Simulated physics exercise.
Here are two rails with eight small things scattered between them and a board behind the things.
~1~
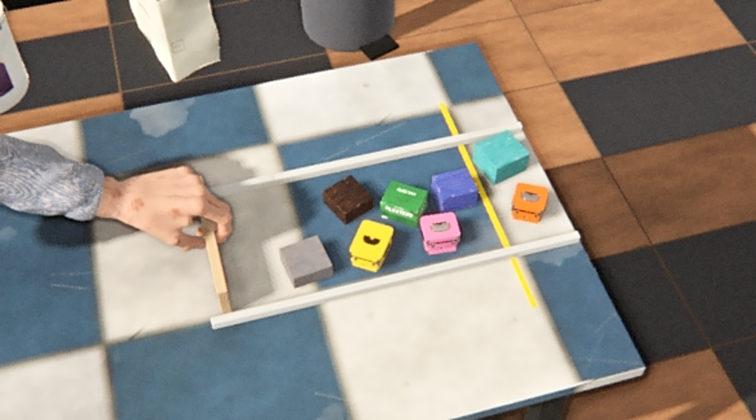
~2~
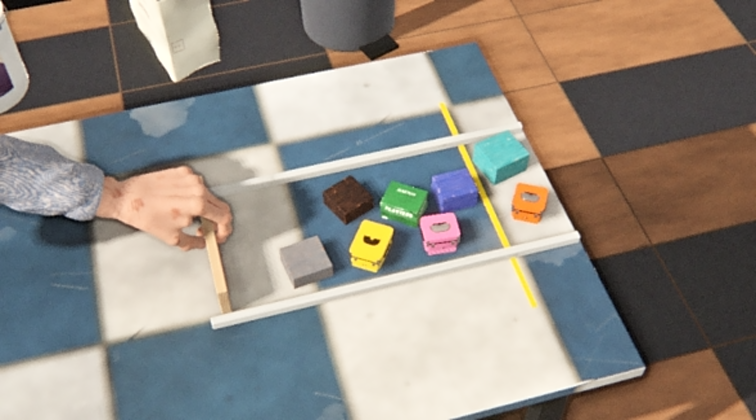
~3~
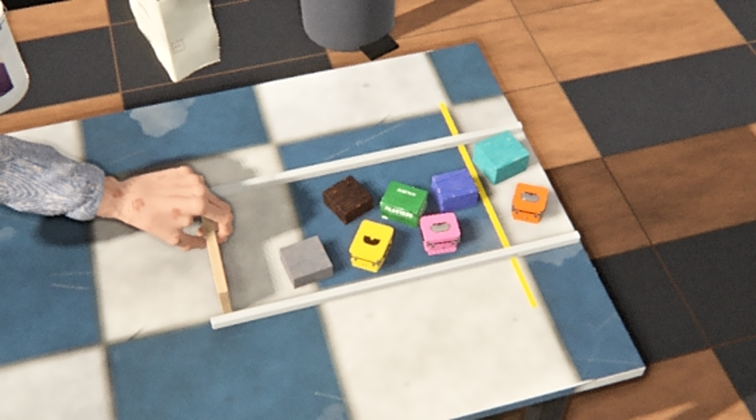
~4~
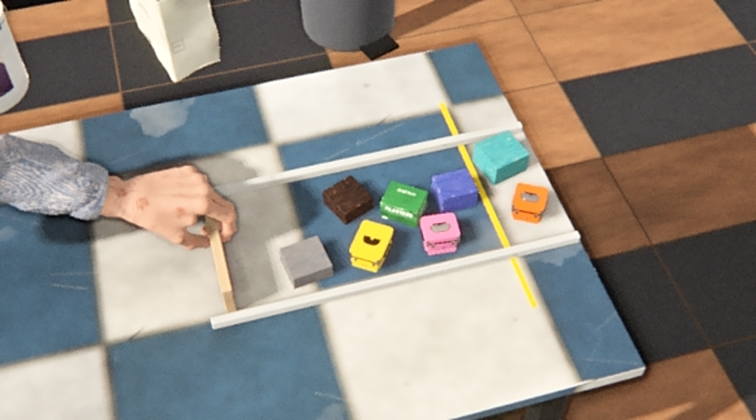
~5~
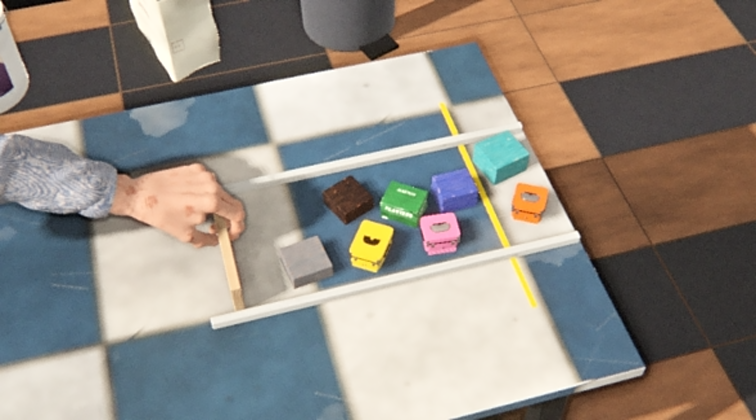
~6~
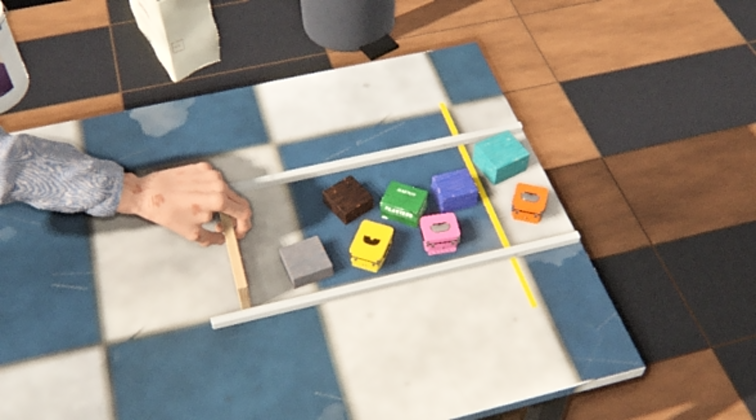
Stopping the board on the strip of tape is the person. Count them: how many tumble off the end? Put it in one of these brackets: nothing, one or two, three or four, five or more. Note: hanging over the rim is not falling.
The push is going to clear three or four off the end.
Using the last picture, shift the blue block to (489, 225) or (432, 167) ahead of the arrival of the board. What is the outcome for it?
Well, the blue block fails to stay the first time and sits tight the second time.
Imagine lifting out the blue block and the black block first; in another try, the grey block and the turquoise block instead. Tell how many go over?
Fallen: 2 in the first try, 1 in the other.
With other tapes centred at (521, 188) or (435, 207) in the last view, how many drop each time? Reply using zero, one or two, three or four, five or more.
In order: At least five; none at all.
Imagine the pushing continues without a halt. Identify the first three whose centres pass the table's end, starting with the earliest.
Sequence: Orange case, blue block, pink case.
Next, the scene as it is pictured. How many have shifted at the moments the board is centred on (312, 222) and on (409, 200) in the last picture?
Tally at point one: 2; at point two: 8.
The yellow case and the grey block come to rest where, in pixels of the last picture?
The yellow case at (549, 205), the grey block at (516, 216).
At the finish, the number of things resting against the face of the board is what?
Contact count: 2.
Soon after, none off yet; orange case at rest near (529, 204); turquoise block at rest near (501, 158); blue block at rest near (454, 191).
In the end, the number that fall off is three or four; gone, pink case, blue block and orange case.
